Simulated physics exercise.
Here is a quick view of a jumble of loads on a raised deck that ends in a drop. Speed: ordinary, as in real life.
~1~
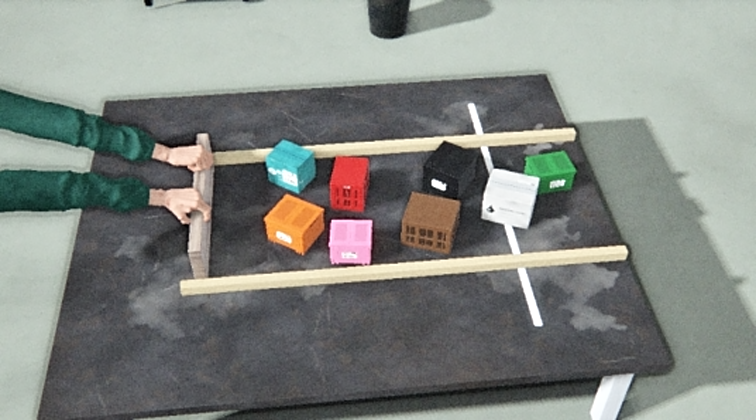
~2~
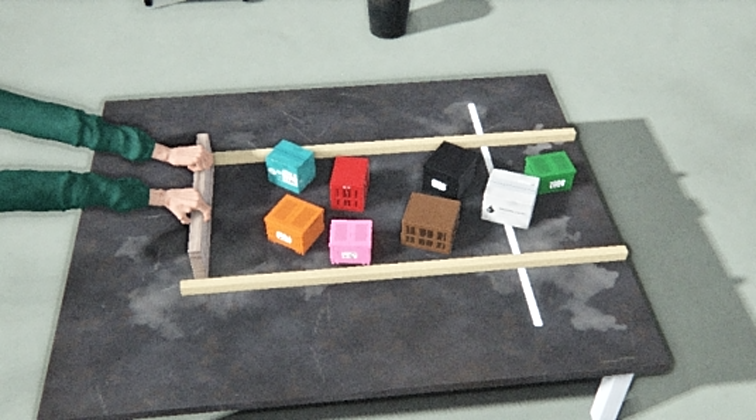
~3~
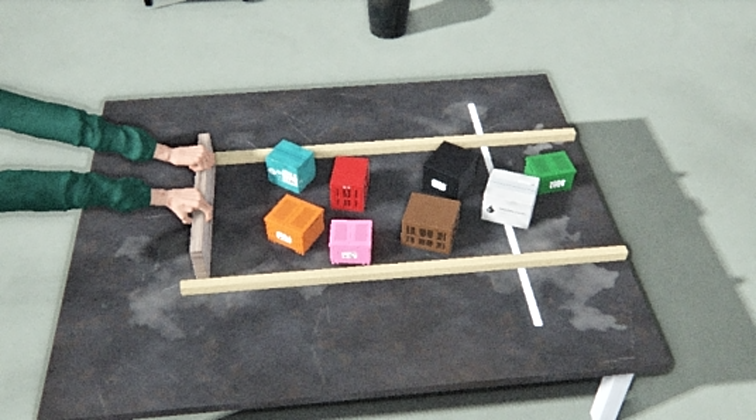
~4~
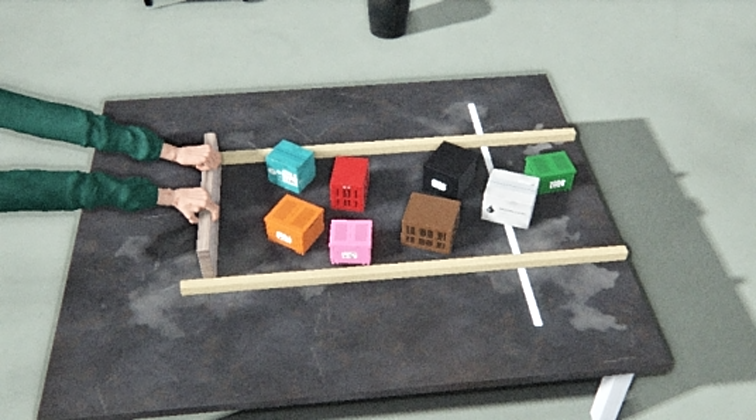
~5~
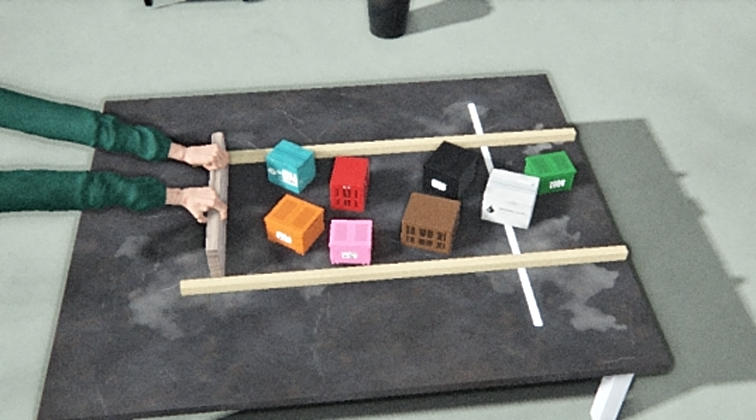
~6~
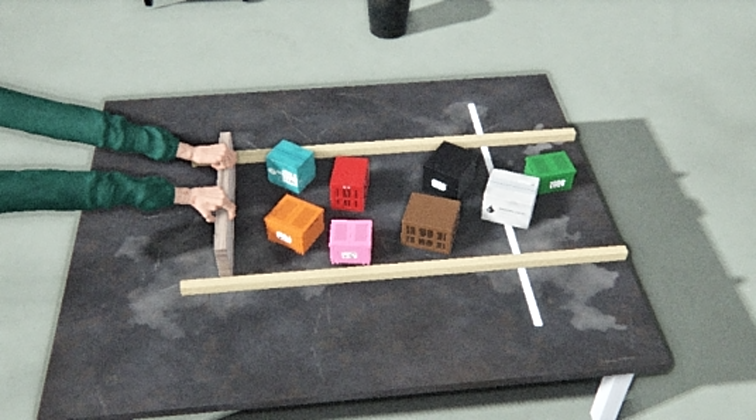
In the video, two green-sleeved hands hold a plank upright at the left of a dark table where eight colored boxes sit between two wooden rails, then slide it slightly right while the boxes stay still.
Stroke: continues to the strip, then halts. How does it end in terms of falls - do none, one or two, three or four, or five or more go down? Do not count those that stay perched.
It ends with just one or a pair down.
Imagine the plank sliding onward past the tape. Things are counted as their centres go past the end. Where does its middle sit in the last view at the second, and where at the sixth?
About (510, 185) and about (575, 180).
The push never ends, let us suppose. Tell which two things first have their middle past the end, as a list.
It would be the green tote and after it the white parcel.
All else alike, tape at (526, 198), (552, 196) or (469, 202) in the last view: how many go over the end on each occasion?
Respectively 2, 4 and 0.
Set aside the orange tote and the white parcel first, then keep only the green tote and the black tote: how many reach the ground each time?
0, then 0.
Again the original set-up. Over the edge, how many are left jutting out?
1 in all.
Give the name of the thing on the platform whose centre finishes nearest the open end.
The white parcel is the one.
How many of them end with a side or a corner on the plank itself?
The count comes out at 4.
Early on, none off yet; green tote at rest near (549, 174); white parcel at rest near (510, 199); black tote at rest near (450, 172).
Finally, the number that fall off is one or two; lost, green tote.
